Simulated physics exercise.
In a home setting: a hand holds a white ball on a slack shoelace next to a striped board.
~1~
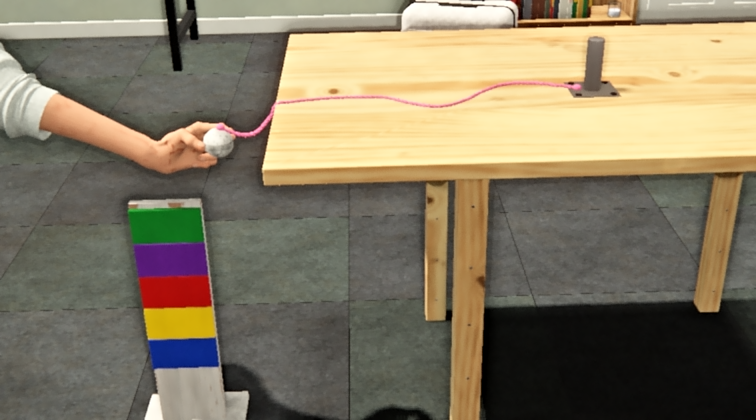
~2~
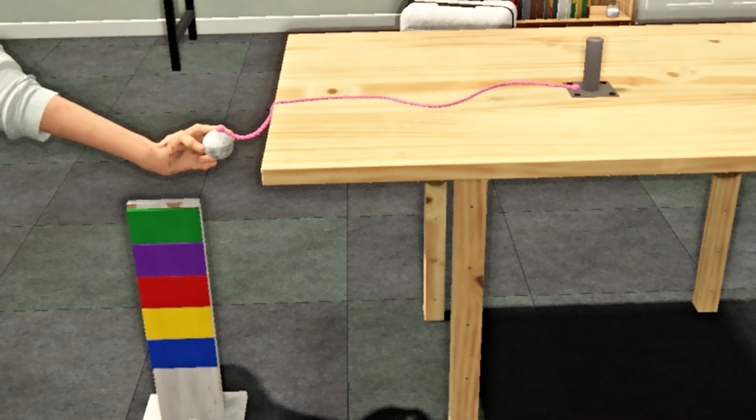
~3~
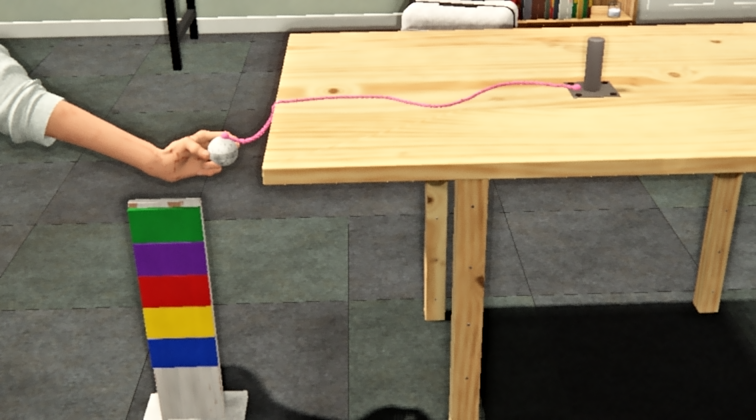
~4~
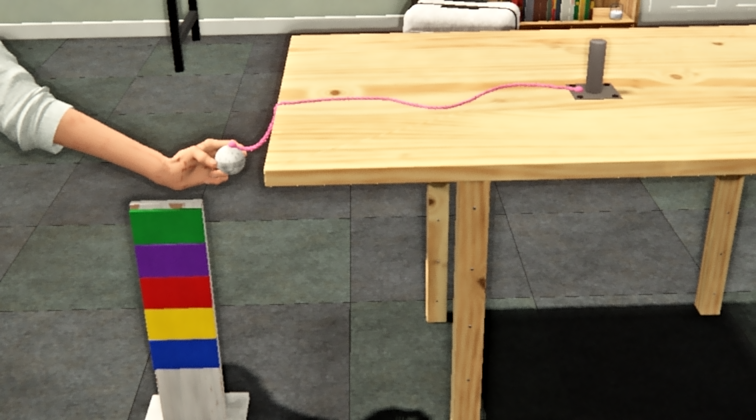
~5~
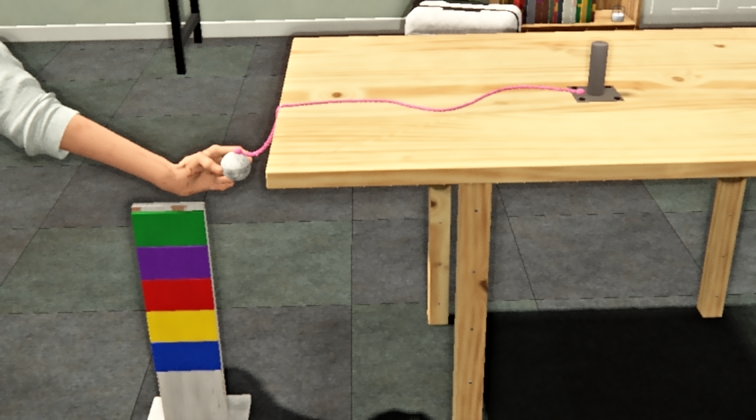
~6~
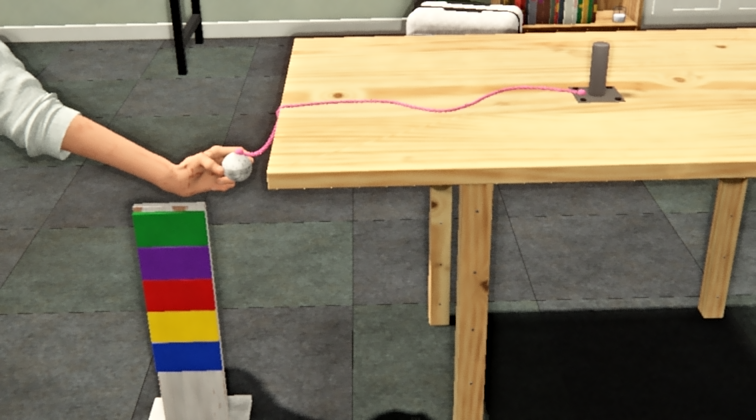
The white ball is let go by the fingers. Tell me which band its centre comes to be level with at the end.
Its centre comes to be level with the green band.
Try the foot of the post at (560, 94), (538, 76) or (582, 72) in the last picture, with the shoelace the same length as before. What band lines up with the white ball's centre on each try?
Answer, in order: Purple, purple, green.
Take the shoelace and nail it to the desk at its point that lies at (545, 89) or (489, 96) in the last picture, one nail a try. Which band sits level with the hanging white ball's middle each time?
First try green, second try green.
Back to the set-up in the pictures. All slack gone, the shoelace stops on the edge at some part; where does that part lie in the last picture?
In the last picture it is at roughly (318, 104).
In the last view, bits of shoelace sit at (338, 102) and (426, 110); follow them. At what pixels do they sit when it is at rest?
They finish at (301, 109) and (395, 104) respectively.
A little later, ball near (289, 226); level with green.
Next, ball near (275, 231); level with green.
When it is over, ball near (288, 231); level with green. The green one.
